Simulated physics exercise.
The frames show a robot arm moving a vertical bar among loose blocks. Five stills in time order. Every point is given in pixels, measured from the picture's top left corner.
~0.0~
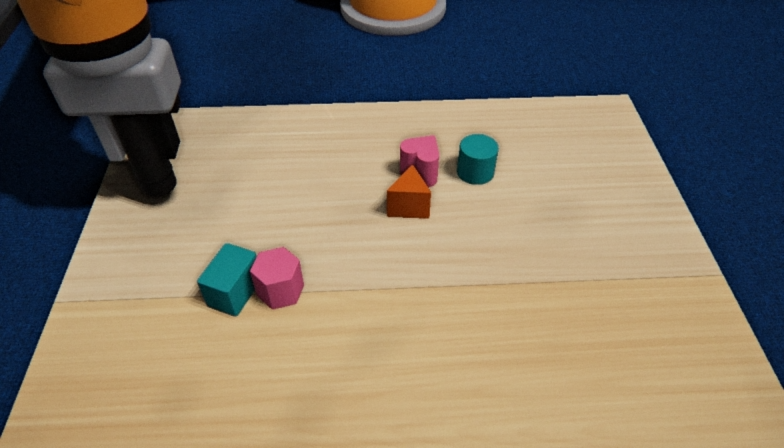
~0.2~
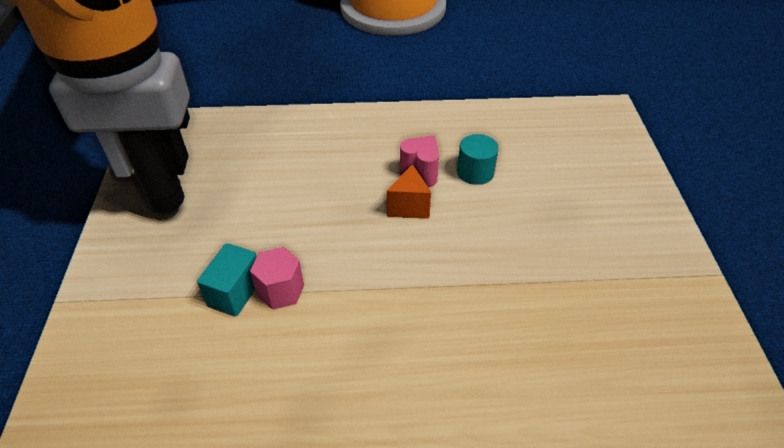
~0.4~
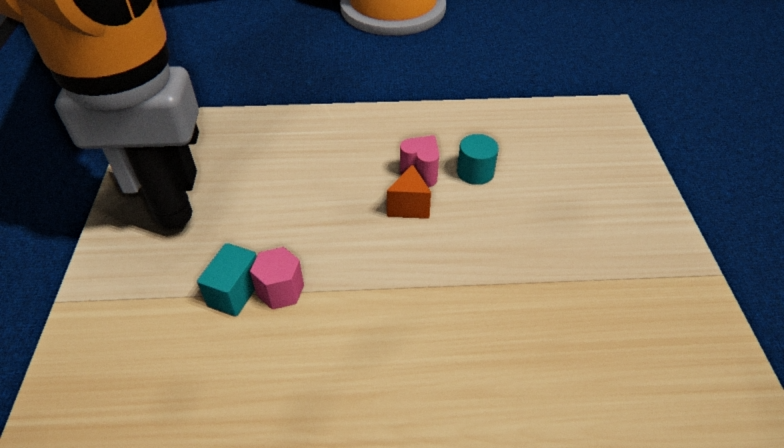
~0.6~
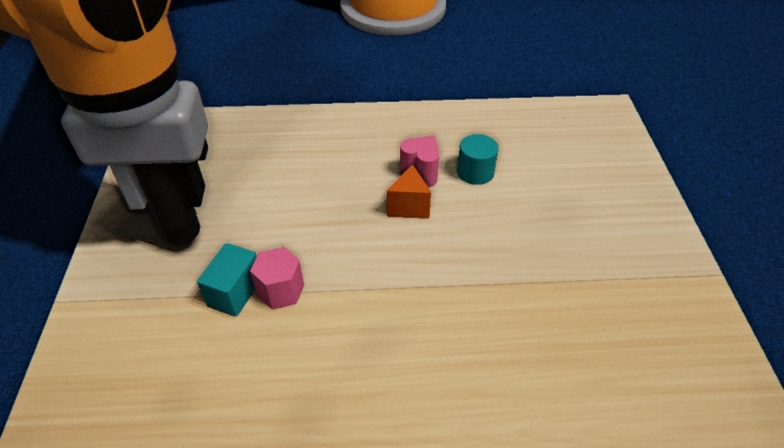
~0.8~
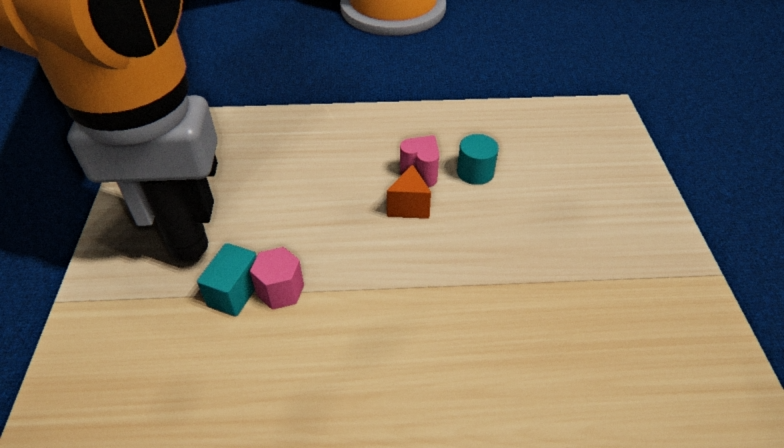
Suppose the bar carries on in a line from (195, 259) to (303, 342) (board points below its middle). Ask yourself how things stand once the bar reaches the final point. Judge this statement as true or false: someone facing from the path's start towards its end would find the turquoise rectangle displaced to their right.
That claim is false.
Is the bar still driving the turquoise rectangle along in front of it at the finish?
In short: Yes.
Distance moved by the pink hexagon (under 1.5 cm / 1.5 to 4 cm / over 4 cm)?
Of the three bands, it's over 4 cm.
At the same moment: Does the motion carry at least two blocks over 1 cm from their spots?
I expect so.
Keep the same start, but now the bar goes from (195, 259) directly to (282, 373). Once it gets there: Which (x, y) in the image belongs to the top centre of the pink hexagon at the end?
Most likely (323, 273).
On the path given first. One third of the way, bar at (224, 274); turquoise rectangle at (249, 279); pink hexagon at (295, 273).
Two thirds of the way, bar at (261, 301); turquoise rectangle at (295, 304), turned 20° anticlockwise; pink hexagon at (339, 288), turned 15° anticlockwise.
At the end, bar at (301, 331); turquoise rectangle at (345, 324), turned 40° anticlockwise; pink hexagon at (380, 296), turned 35° anticlockwise.
